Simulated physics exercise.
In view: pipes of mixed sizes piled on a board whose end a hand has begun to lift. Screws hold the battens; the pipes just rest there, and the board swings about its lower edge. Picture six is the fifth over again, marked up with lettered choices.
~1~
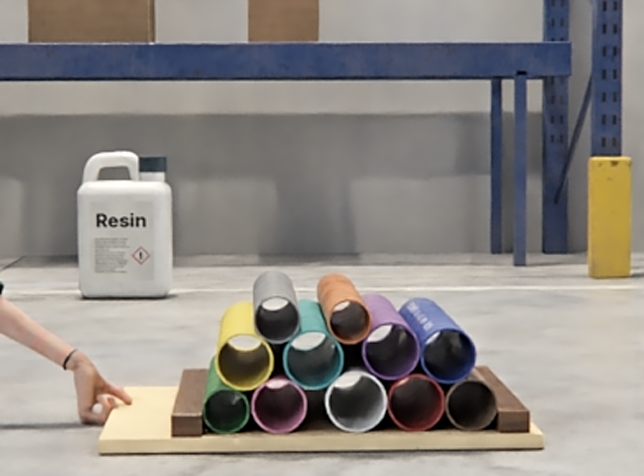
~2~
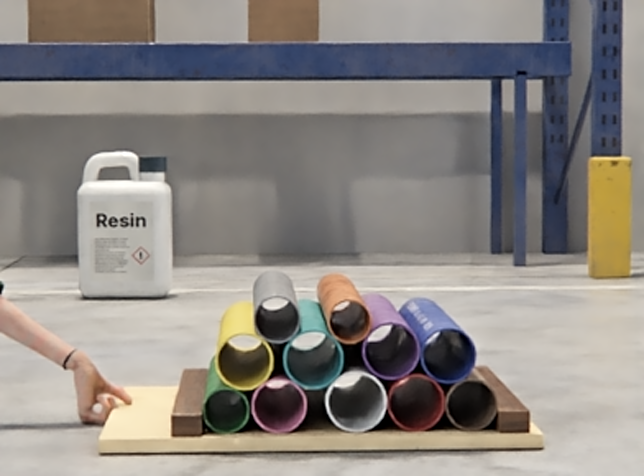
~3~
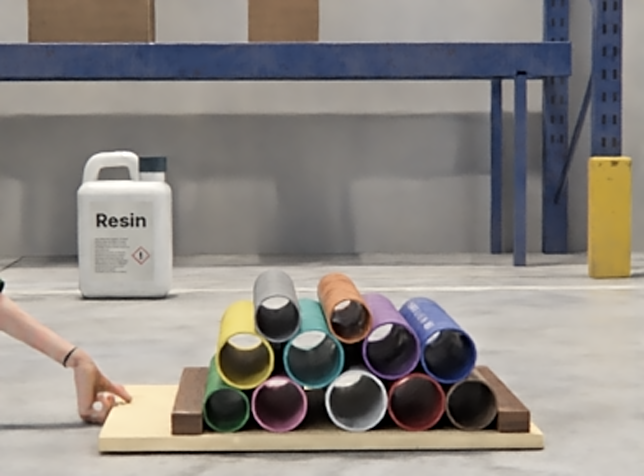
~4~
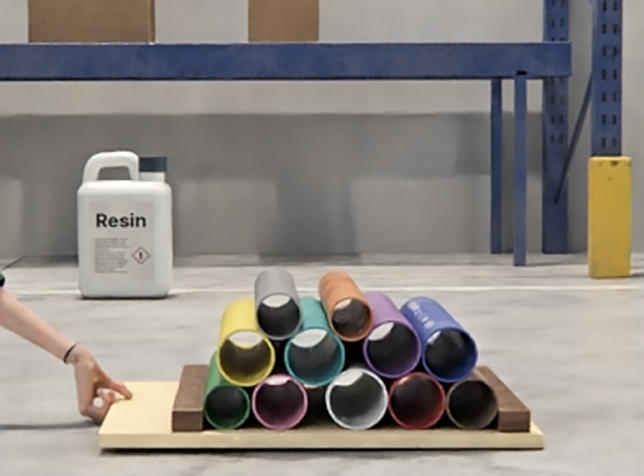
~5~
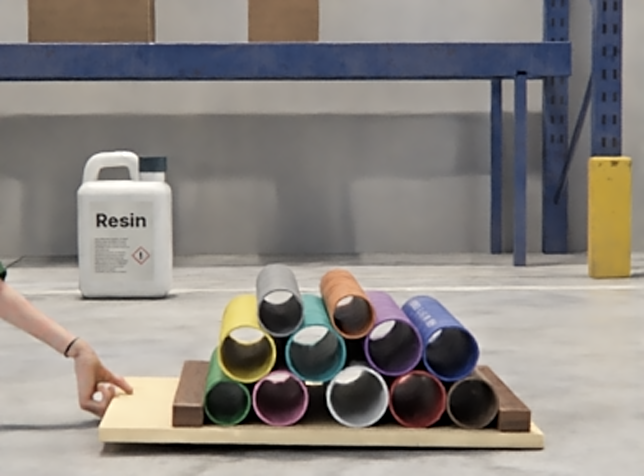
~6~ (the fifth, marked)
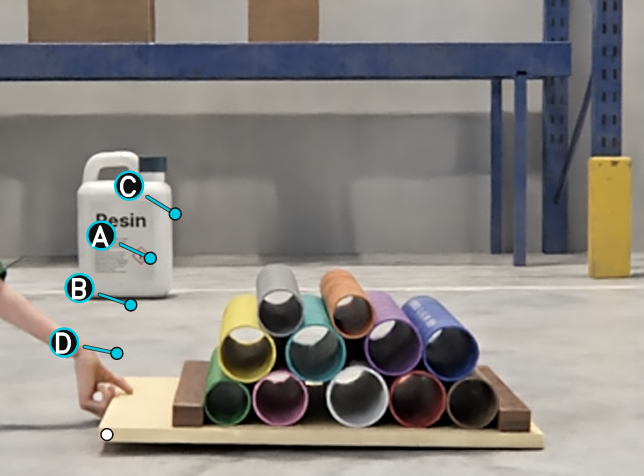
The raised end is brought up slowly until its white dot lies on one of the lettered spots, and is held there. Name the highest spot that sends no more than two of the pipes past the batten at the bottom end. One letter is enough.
The answer is mark B.
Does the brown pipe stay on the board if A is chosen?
Yes.
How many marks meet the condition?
Two of them.
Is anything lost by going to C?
Yes.
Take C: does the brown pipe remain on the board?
Yes, with C.
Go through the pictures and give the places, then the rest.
In the first frame, purple pipe (391, 351); yellow pipe (244, 361); turquoise pipe (313, 359).
In the second frame, turquoise pipe (313, 359); blue pipe (448, 355).
In the third frame, board (316, 404); green pipe (226, 409); yellow pipe (244, 360); white pipe (357, 401).
In the fourth frame, board (316, 402); green pipe (227, 406); pink pipe (280, 402).
In the fifth frame, board (316, 400); green pipe (227, 402); pink pipe (281, 399).
On the marked copy, A at (151, 258); B at (131, 305); C at (175, 214); D at (117, 353); the white dot at (107, 435).
With B. Early on, board at 14°.
Further on, board at 19°.
At the end, board at 19°, none over the low batten.
As for the rest, A four over the low batten (purple, turquoise, blue, orange); C four over the low batten (purple, turquoise, blue, orange); D none over the low batten.
